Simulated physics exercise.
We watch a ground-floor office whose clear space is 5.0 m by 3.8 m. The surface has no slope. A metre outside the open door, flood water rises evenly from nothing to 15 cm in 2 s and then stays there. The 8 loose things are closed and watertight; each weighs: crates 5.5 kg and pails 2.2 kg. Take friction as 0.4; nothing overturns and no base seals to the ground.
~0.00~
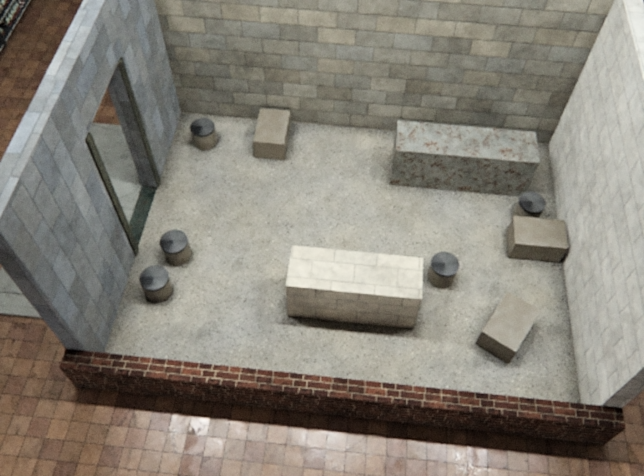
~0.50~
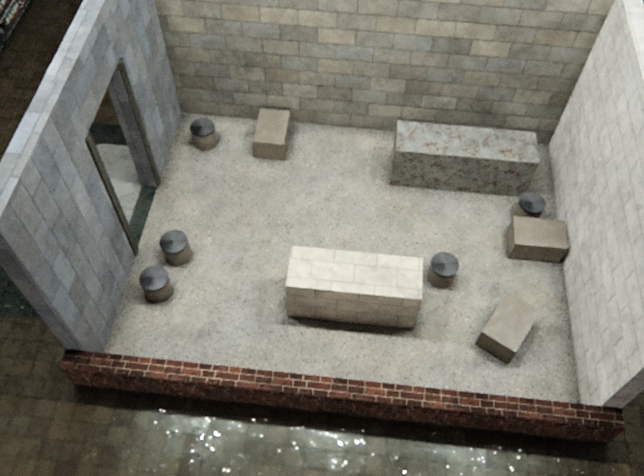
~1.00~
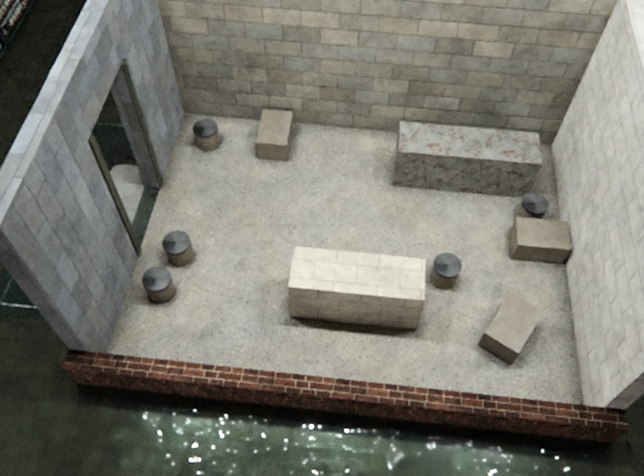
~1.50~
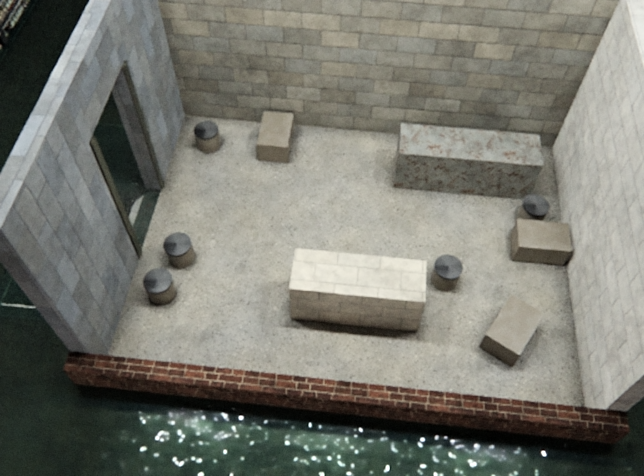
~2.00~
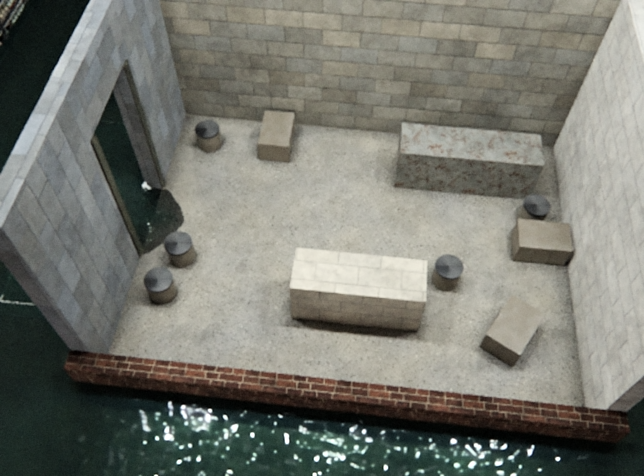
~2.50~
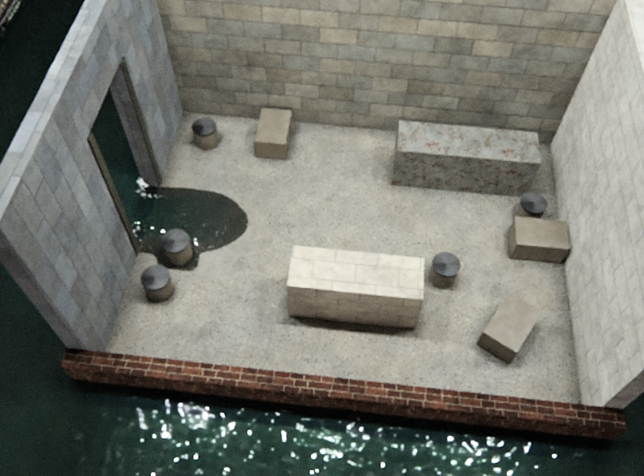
Dark green water covering the tiled ground outside a roofless stone-walled room, then spreading through the left doorway around a pail.
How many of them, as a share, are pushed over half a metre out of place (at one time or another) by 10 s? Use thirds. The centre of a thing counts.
That comes to from one to two thirds.
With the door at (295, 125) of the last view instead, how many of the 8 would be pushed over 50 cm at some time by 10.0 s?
In that case 4 of them.
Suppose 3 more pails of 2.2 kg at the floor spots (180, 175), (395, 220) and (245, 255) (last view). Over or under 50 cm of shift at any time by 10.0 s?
In that order: Less, past it, past it.
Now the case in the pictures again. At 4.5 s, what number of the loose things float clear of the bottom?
At that moment 0.
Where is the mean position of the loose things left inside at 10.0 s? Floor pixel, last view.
Near (379, 265).
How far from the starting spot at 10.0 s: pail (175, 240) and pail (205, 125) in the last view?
In turn: 100 cm, 0 cm.
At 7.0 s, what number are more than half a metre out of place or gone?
I count 2.
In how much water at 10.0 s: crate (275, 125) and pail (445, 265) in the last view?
Roughly 5 and 6 cm.
After 3.5 s 1 of 8 are over 50 cm from their spots; 0 afloat.
After 4.5 s 1 of 8 are over 50 cm from their spots; 0 afloat.
After 7.0 s 2 of 8 are over 50 cm from their spots; 3 afloat.
After 10.0 s 4 of 8 are over 50 cm from their spots, and 4 have been at some point; 5 afloat.
